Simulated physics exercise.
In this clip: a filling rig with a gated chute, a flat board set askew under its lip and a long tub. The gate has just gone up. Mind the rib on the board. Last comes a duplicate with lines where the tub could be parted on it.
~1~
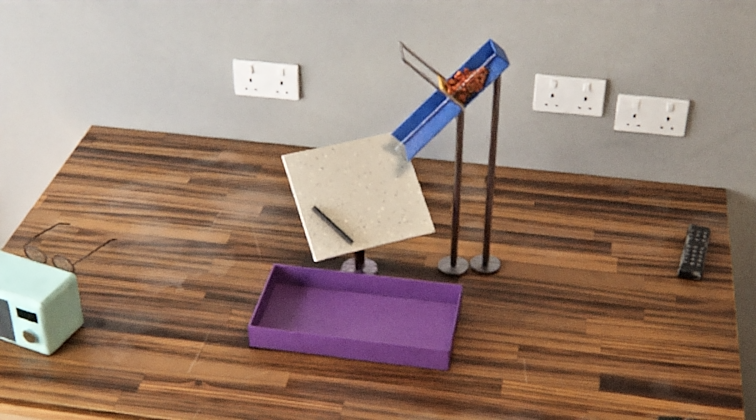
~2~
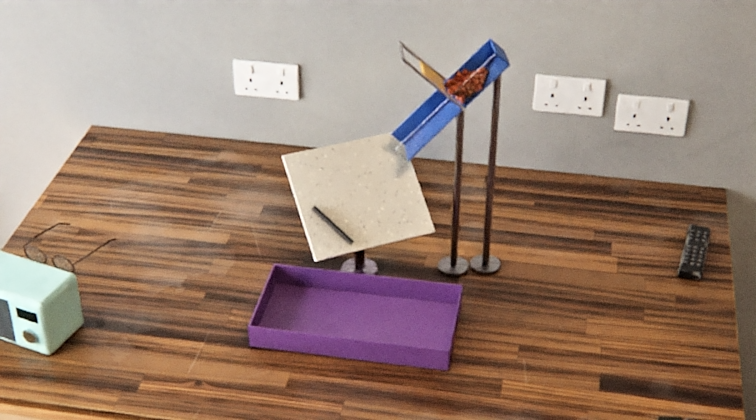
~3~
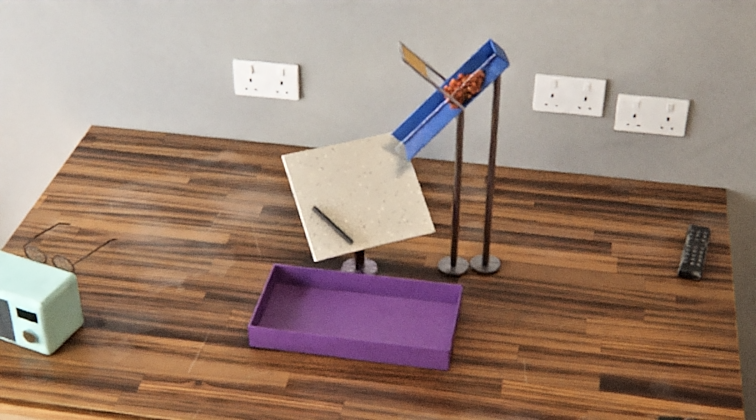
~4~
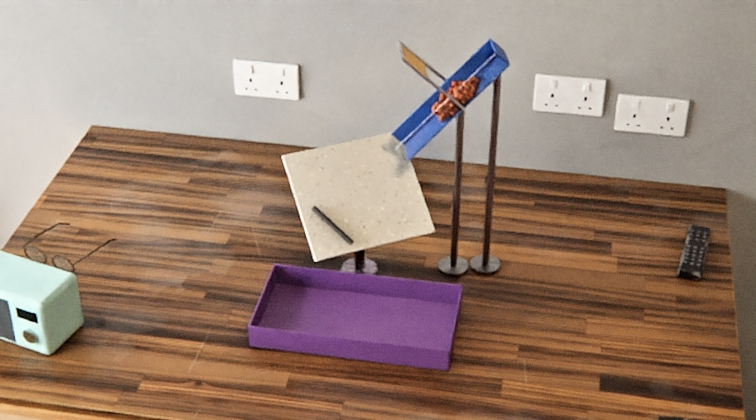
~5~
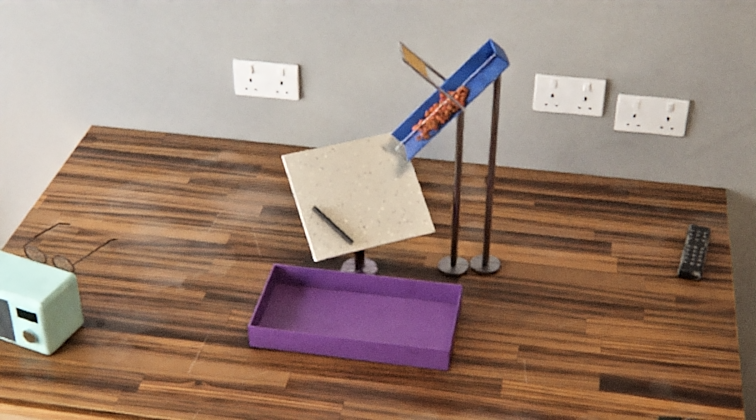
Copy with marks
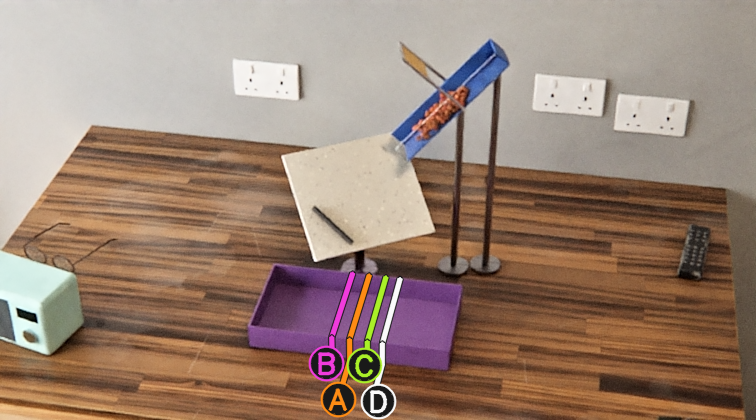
A wood-striped tabletop against a plain grey wall with white sockets is seen from slightly above by a still camera. A blue chute on dark posts holds reddish-brown pellets above a tilted cream board with a short black rib, with a purple tub in front, a mint-green device and glasses at left, and a black remote at right. The gate lifts beside the chute, and the pellets slide down and leftward, stretching into a longer cluster still inside it.
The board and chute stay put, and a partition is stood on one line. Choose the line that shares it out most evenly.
Line C does it best.
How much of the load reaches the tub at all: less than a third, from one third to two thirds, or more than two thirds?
About that: More than two thirds.
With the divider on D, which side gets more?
More lands on the left.
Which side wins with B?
Right.
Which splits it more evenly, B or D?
That would be D.
On the marked copy, line A crosses the front rim at (349, 338); line B crosses the front rim at (331, 336); line C crosses the front rim at (367, 340); line D crosses the front rim at (382, 342).
With A, of what is caught, a small share on the left of the divider, the bulk on the right.
With B, of what is caught, only a few on the left of the divider, all but a few on the right.
With C, of what is caught, close to half on the left of the divider, close to half on the right.
With D, of what is caught, the bulk on the left of the divider, close to a quarter on the right.
